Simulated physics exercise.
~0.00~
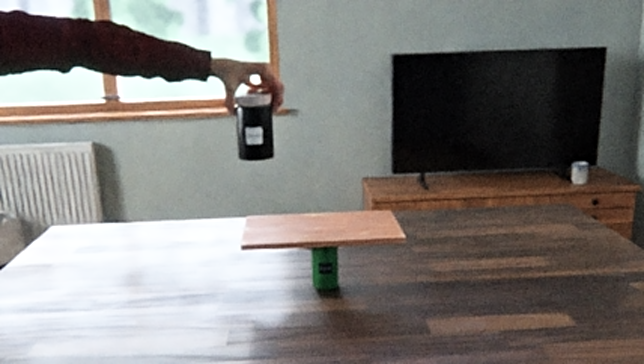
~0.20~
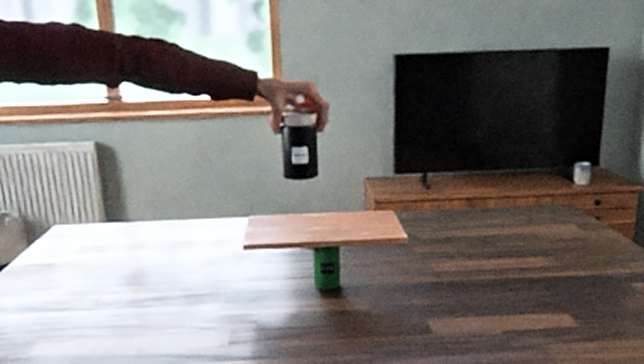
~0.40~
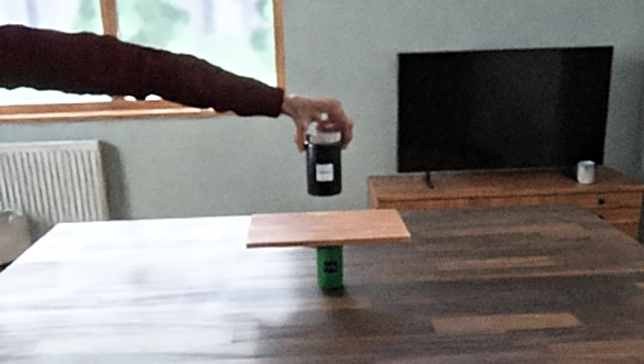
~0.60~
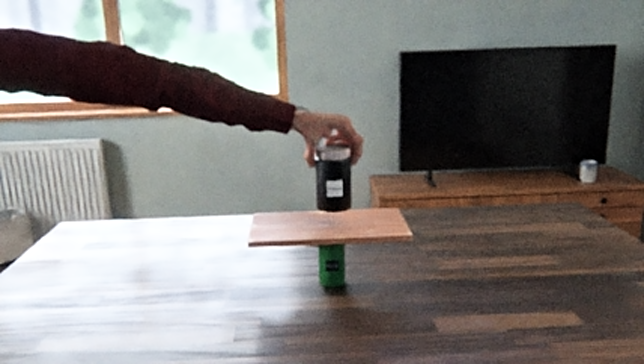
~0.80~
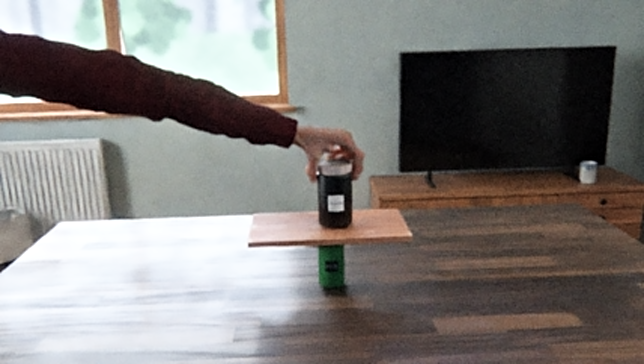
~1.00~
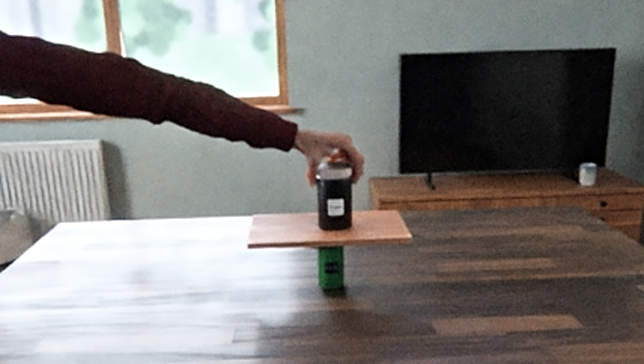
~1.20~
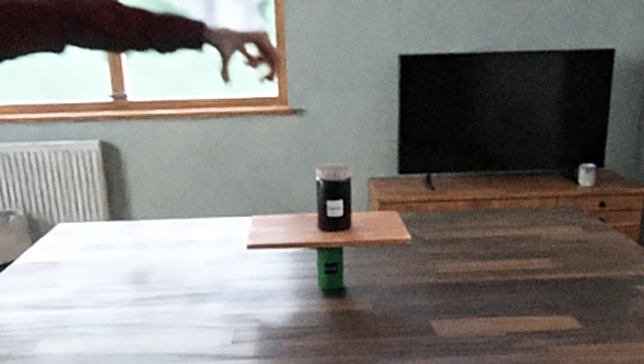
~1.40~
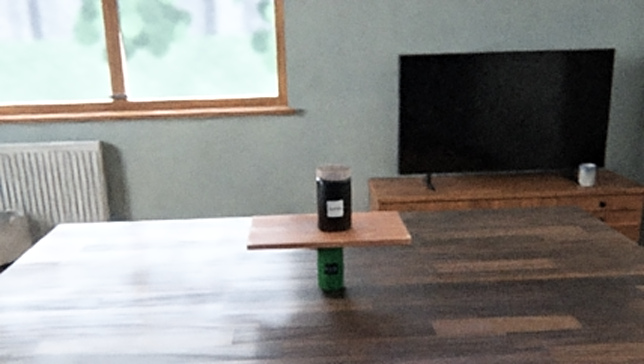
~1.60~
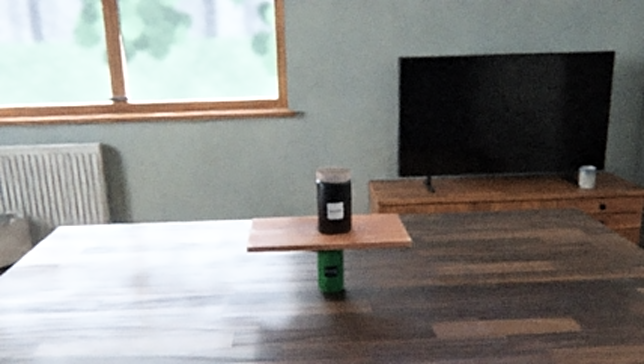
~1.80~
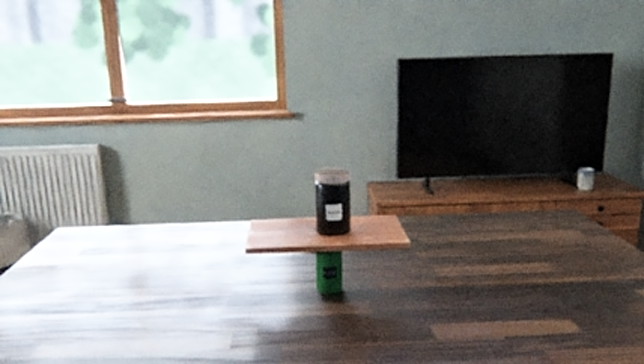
A black jar is lowered by hand onto the orange board and stays balanced.
